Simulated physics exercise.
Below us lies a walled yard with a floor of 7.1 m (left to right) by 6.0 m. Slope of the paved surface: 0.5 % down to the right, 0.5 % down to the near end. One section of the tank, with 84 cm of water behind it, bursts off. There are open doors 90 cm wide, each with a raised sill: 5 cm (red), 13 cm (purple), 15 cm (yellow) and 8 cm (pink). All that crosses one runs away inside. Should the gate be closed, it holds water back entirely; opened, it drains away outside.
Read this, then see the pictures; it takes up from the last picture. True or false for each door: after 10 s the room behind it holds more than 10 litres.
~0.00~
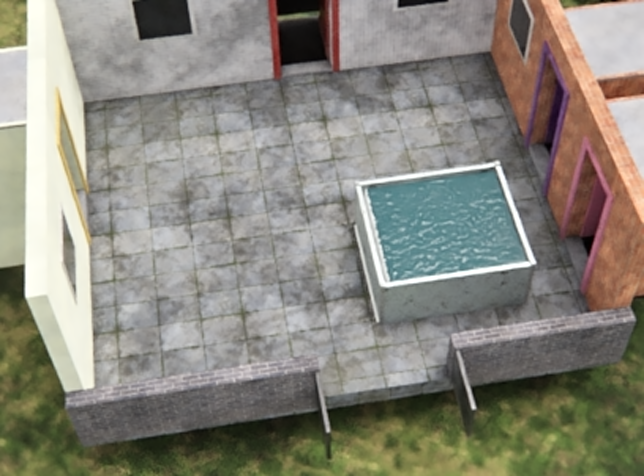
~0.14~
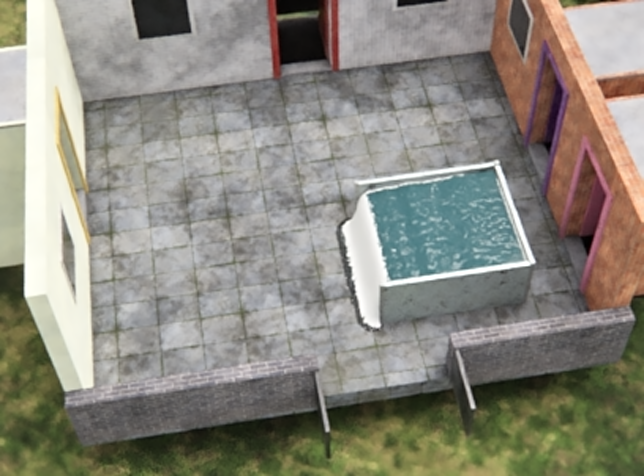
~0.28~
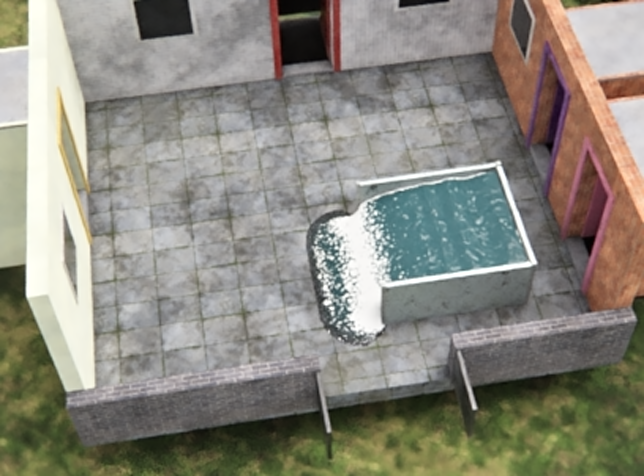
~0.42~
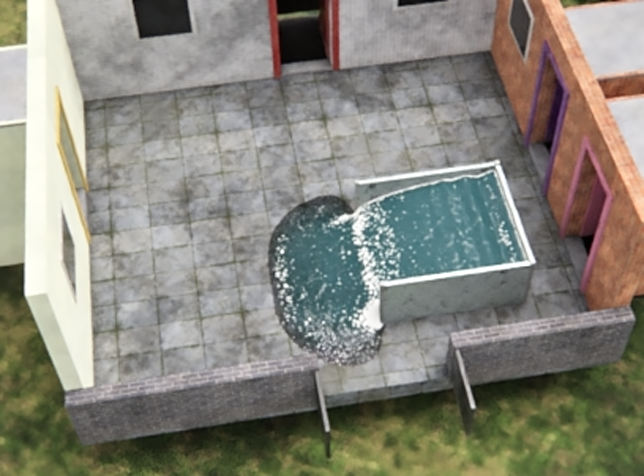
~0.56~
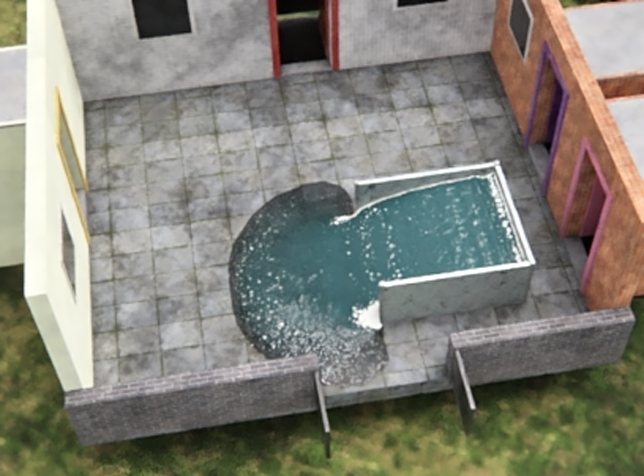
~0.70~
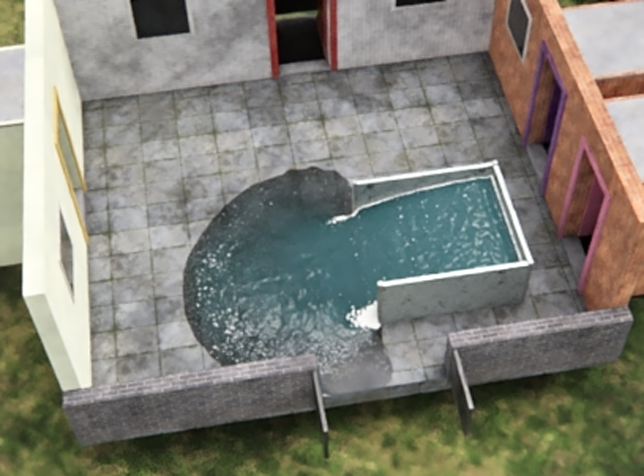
Red door: True; purple door: False; yellow door: True; pink door: False.
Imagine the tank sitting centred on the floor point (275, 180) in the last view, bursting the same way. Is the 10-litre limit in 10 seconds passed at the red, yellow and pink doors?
Result - red door does not exceed it, yellow door exceeds it, pink door exceeds it.
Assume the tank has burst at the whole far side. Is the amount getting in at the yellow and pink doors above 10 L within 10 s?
Lab note: Vs limit, yellow door inside limit; pink door inside limit.
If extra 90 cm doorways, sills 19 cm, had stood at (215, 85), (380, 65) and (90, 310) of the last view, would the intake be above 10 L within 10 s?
In sequence the answers are less than that, less than that and more than that.
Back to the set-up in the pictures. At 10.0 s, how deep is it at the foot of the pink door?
Close to 6.0 cm of depth.
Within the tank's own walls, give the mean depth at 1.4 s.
Average depth: About 39 cm.
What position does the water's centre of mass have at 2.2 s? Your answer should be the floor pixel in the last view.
The water is centred near (260, 282).
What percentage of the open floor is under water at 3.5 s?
Near 50 per cent is wet.
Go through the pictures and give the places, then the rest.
In the first picture, still water, 84 cm deep, in the tank at (442, 226).
In the second picture, water pours out at (370, 259) and has run 1.0 m, to (378, 327); typically 7 cm deep outside, 84 cm at the tank's back.
In the third picture, water pours out at (372, 261) and has run 1.2 m, to (356, 339); typically 14 cm deep outside, 84 cm at the tank's back.
In the fourth picture, the front is at a hidden place, 1.6 m from the gap at (371, 261); 3.3 m2 of floor is under water; 79 cm left at the back of the tank.
In the fifth picture, the front is at (245, 325), 2.1 m from the gap at (370, 262); 5.6 m2 of floor is under water; 72 cm left at the back of the tank.
In the sixth picture, the front is at (190, 308), 2.7 m from the gap at (369, 262); 8.0 m2 of floor is under water; 72 cm left at the back of the tank.
After 1.4 s water covers 40 % of the floor and is deepest (35 cm) near (94, 415); red door not reached, purple door not reached, yellow door 7 cm at the sill, 0 L in, pink door not reached.
After 2.2 s water covers 50 % of the floor and is deepest (51 cm) near (133, 397); red door not reached, purple door not reached, yellow door 25 cm at the sill, 10 L in, pink door not reached.
After 3.5 s water covers 50 % of the floor and is deepest (31 cm) near (82, 105); red door not reached, purple door not reached, yellow door 20 cm at the sill, 43 L in, pink door not reached.
After 6.0 s water covers 80 % of the floor and is deepest (18 cm) near (199, 91); red door 9 cm at the sill, 2 L in, purple door not reached, yellow door 7 cm at the sill, 49 L in, pink door not reached.
After 10.0 s water covers 95 % of the floor and is deepest (16 cm) near (587, 318); red door 6 cm at the sill, 28 L in, purple door 9 cm at the sill, 0 L in, yellow door 6 cm at the sill, 49 L in, pink door 6 cm at the sill, 0 L in.
